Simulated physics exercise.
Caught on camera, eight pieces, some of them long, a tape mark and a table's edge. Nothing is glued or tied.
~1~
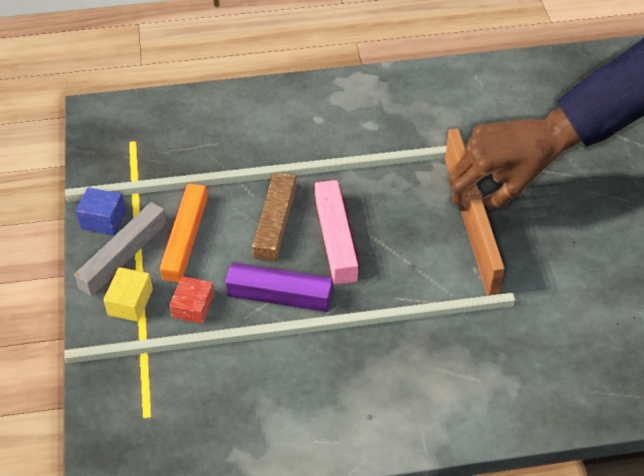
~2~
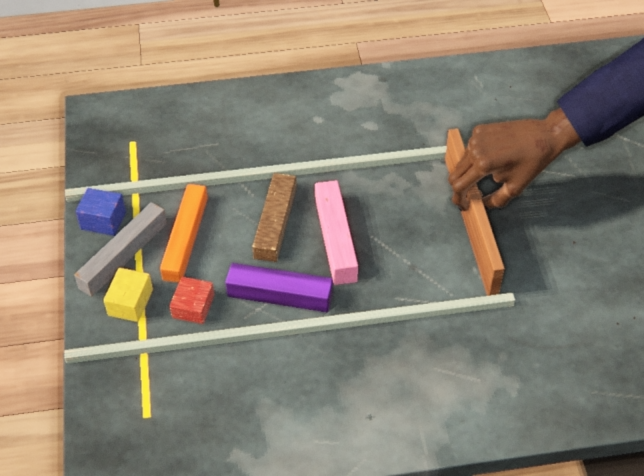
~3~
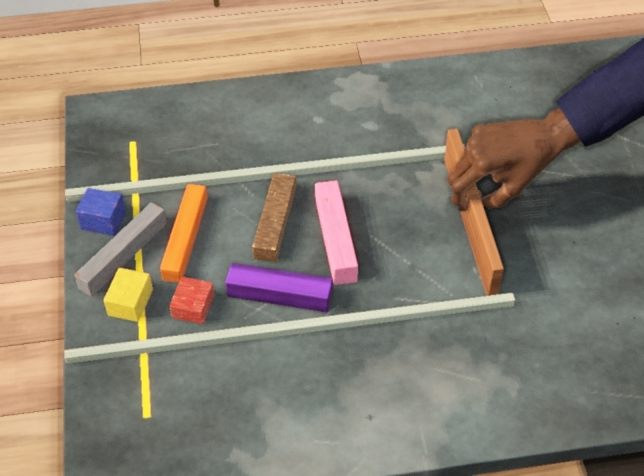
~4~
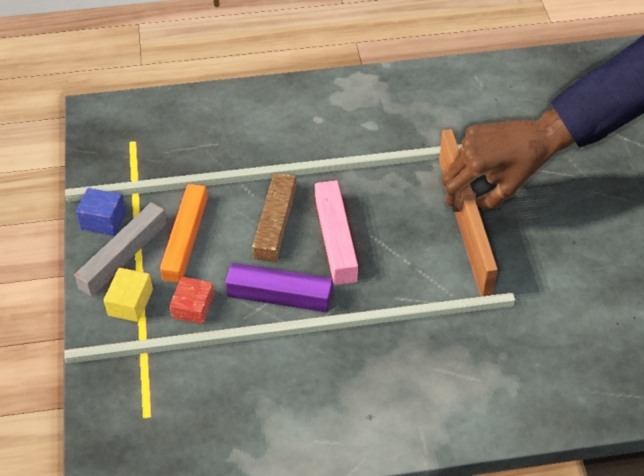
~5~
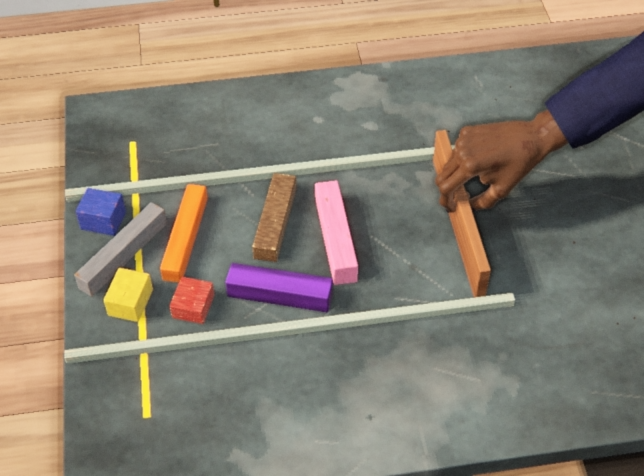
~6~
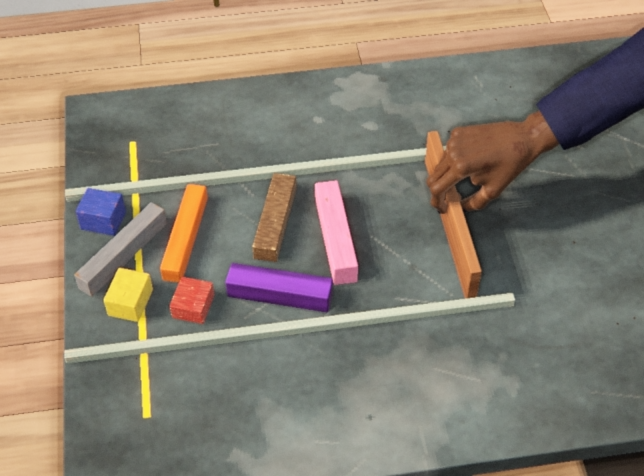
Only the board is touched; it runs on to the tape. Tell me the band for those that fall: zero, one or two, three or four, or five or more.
The number that fall off is three or four.
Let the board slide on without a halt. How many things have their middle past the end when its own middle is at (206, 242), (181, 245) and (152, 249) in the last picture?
In that order 0, 0 and 3.
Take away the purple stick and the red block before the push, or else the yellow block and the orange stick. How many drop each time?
Fallen: 2, and 2 in the other try.
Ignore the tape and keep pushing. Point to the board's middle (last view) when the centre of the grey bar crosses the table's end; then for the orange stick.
Near (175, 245) and (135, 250).
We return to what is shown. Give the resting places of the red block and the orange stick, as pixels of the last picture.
First (74, 326), then (68, 237).
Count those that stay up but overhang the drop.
Overhanging: 3.
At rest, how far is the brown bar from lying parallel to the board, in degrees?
Near 20 degrees.
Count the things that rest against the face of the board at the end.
That makes 2.
Soon after, none off yet; blue block at rest near (101, 212); grey bar at rest near (122, 249); yellow block at rest near (129, 295).
In the end, the number that fall off is three or four; gone, yellow block, grey bar and blue block.
